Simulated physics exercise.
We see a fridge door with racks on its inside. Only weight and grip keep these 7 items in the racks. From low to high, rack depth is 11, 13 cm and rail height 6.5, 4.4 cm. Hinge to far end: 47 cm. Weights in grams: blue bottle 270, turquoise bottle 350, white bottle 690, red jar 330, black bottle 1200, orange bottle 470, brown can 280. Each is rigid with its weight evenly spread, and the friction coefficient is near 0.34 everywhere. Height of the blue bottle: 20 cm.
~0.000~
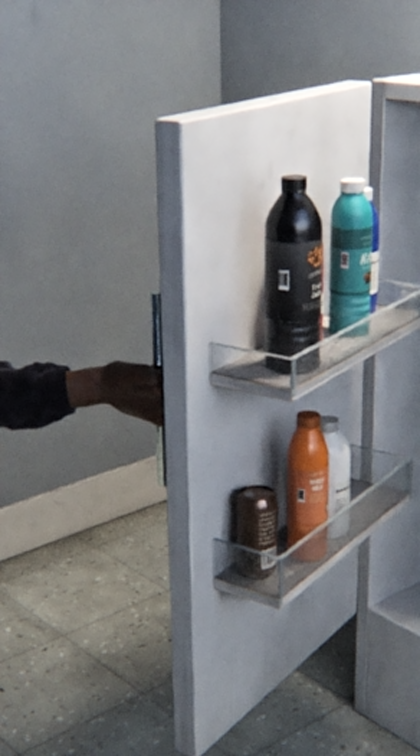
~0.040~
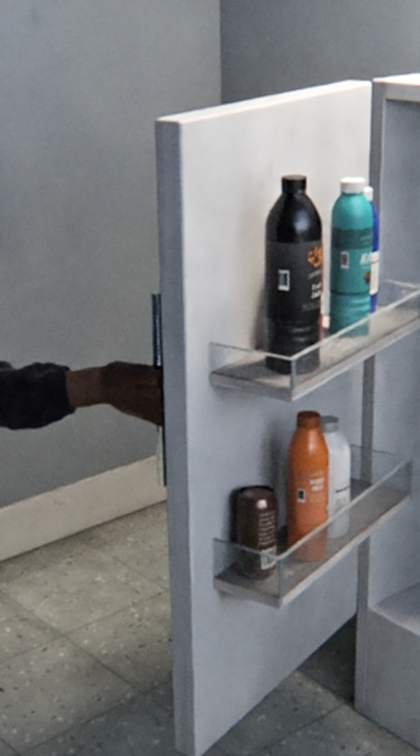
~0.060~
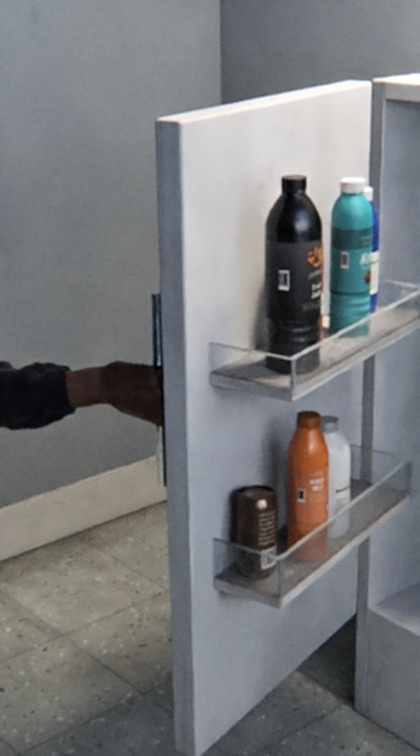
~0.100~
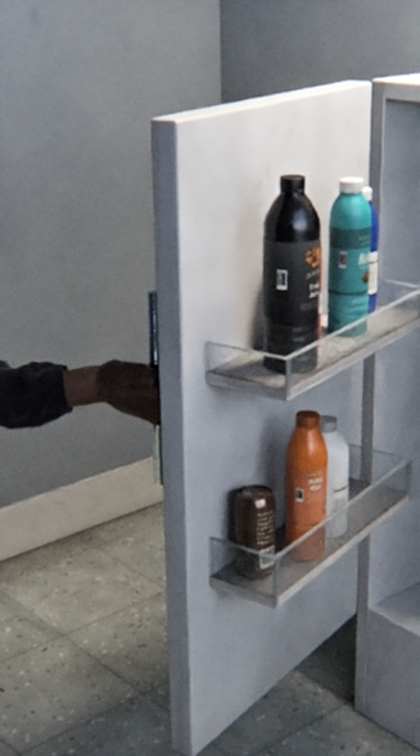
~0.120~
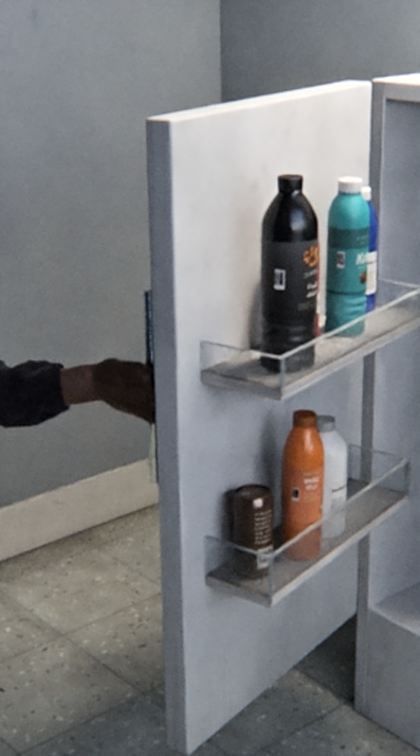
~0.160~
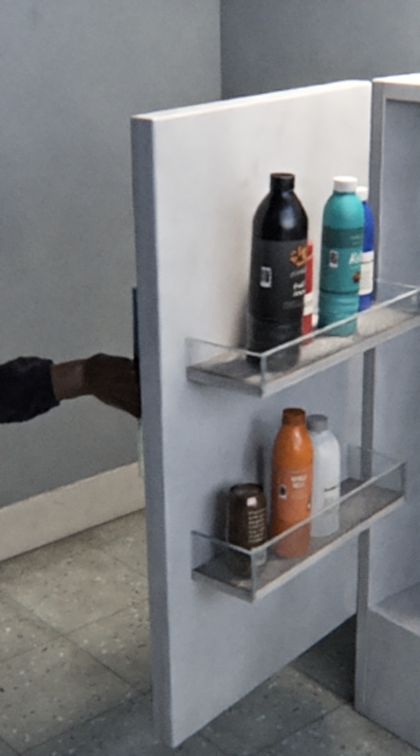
A fridge door stood open with bottles on its two clear-sided racks, and a dark-sleeved arm held its outer side. The door stayed nearly still, then swung slightly farther open toward the left.
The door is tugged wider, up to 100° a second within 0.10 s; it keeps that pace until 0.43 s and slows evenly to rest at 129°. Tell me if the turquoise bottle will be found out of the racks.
The turquoise bottle remains in the rack.
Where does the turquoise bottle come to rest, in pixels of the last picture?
Near (248, 239).
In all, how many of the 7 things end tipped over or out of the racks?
That comes to 0.
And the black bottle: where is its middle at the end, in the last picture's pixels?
Near (139, 233).
Around 0.36 s, door 100° open; turquoise bottle at 3° to upright near (287, 251); brown can shifted 4 cm; black bottle at 3° to upright.
Around 0.56 s, door 118° open; brown can shifted 4 cm.
Finally (1.5 s), all 7 still in place (within 5 cm). In the last view, turquoise bottle near (248, 239).
